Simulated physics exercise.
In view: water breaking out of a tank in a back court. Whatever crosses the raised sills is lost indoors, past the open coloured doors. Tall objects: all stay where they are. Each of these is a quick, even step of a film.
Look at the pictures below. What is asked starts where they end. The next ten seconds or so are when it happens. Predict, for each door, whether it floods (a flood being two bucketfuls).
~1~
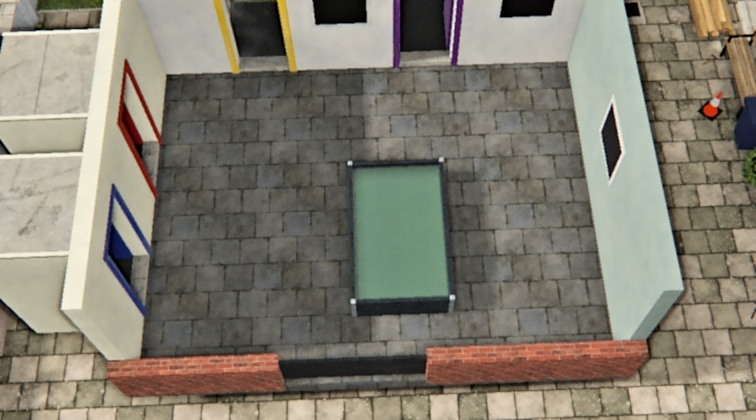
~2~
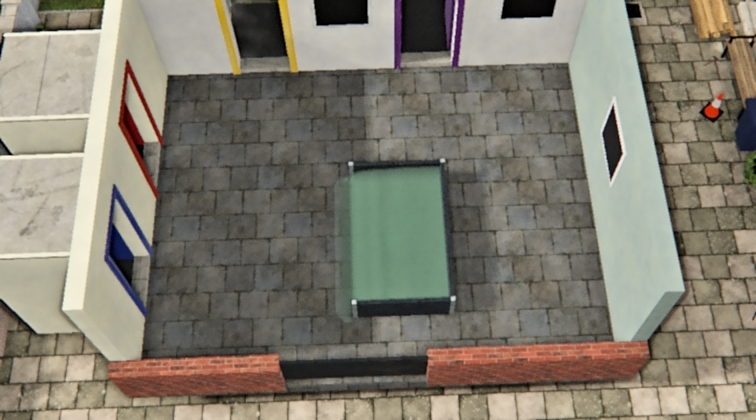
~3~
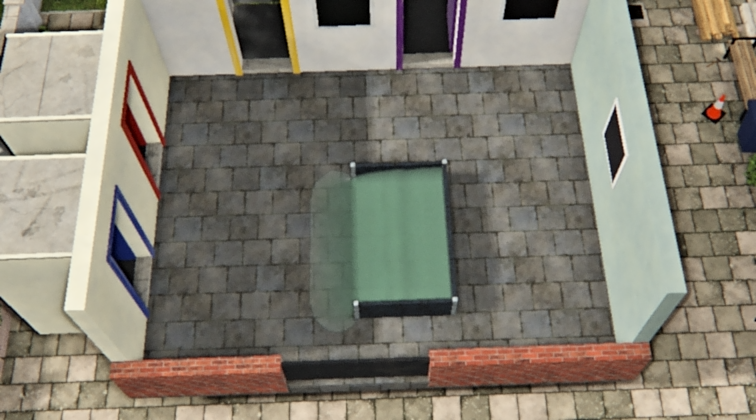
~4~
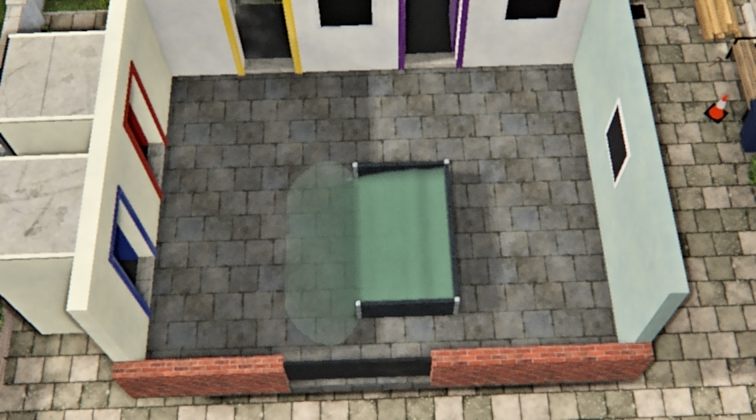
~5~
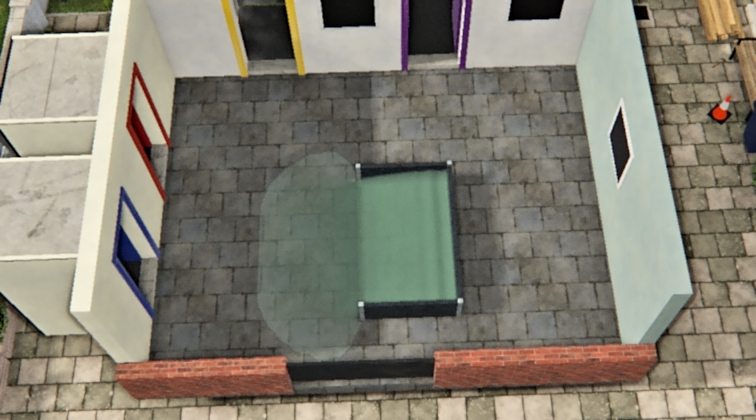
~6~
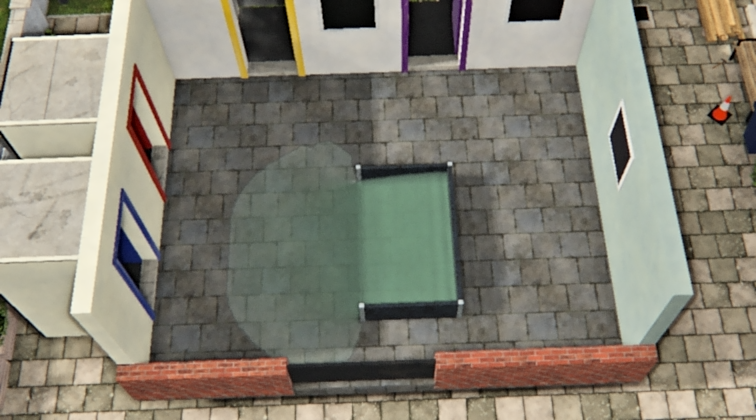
The yellow door doesn't overshoot the mark there, the red door doesn't overshoot the mark there, the purple door doesn't overshoot the mark there, the blue door overshoots the mark there.
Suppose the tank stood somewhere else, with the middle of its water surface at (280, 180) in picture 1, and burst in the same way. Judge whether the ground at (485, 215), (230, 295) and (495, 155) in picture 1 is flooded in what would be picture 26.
In that order: Not reached, reached by the flood, not reached.
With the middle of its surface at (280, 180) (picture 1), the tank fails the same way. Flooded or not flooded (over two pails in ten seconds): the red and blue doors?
The red one overshoots it, the blue one overshoots it.
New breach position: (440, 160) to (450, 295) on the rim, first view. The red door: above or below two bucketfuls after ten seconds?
With the breach moved, the red one stays within limits.
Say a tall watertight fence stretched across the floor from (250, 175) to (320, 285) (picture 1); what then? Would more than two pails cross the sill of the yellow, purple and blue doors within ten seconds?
After that: Yellow tops the mark; purple stays shy of it; blue stays shy of it.
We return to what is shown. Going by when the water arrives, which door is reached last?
That is the purple-painted one.
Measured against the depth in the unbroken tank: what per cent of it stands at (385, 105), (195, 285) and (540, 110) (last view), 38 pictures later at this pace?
Approx. values, in order: 6 %, 12 %, 0 %.
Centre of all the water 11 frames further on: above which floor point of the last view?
It is near (284, 250).
A moment on, water covers 35 % of the floor; the yellow door not reached, the red door not reached, the purple door not reached, the blue door under two buckets in.
Next, water covers 40 % of the floor; the yellow door not reached, the red door wet at the sill, nothing in, the purple door not reached, the blue door over two buckets in.
Then, water covers 40 % of the floor; the yellow door wet at the sill, nothing in, the red door under two buckets in, the purple door not reached, the blue door far over two buckets in.
Later, water covers 65 % of the floor; the yellow door wet at the sill, nothing in, the red door under two buckets in, the purple door wet at the sill, nothing in, the blue door far over two buckets in.
In the end, water covers 85 % of the floor; the yellow door wet at the sill, nothing in, the red door under two buckets in, the purple door wet at the sill, nothing in, the blue door far over two buckets in.
